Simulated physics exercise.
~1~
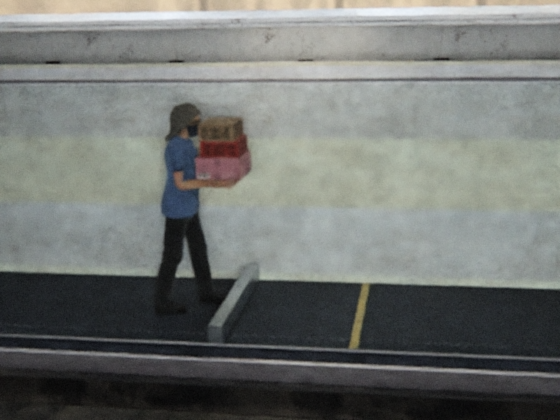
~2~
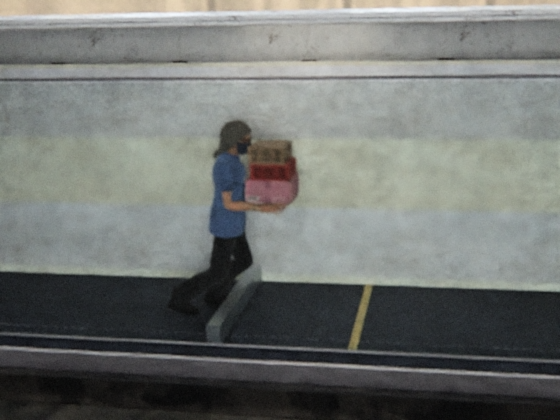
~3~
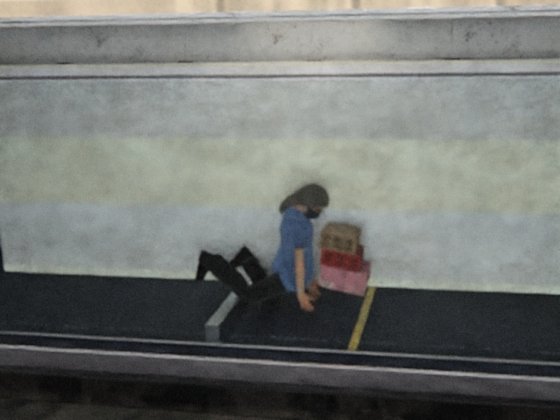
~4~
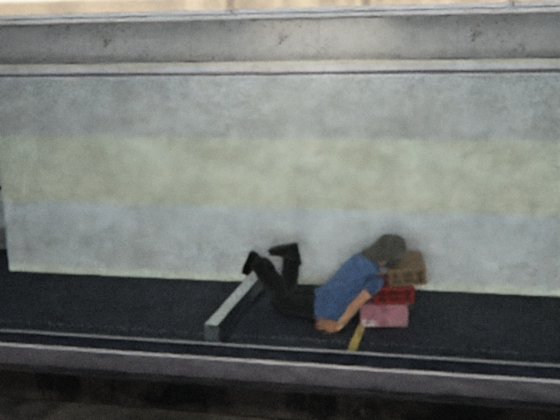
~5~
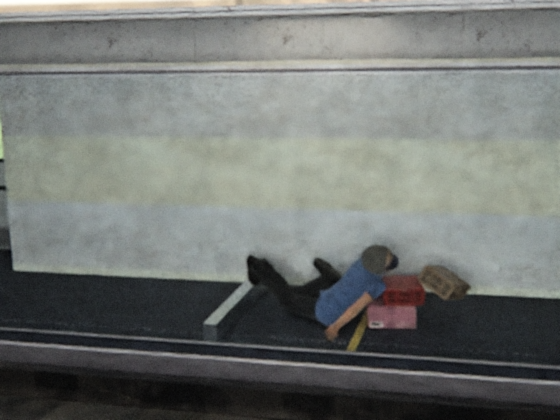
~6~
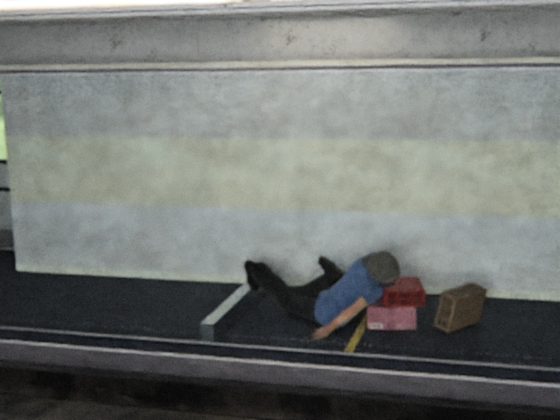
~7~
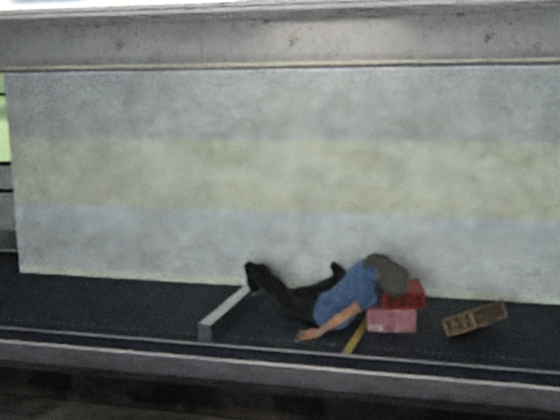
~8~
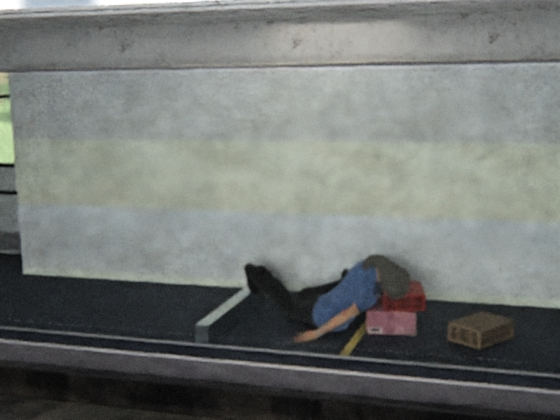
On a dark walkway in front of a pale wall banded with faint yellow, a masked person in a blue top and dark trousers carries a stack of three boxes toward the right. The person's legs meet a low grey rail, and the body pitches forward over it. The boxes drop with the person, landing around the yellow line. The brown crate slides off the top and tumbles away to the right, settling farthest off. The person ends sprawled face down, head against the red crate, with the pink carton resting just past the line.
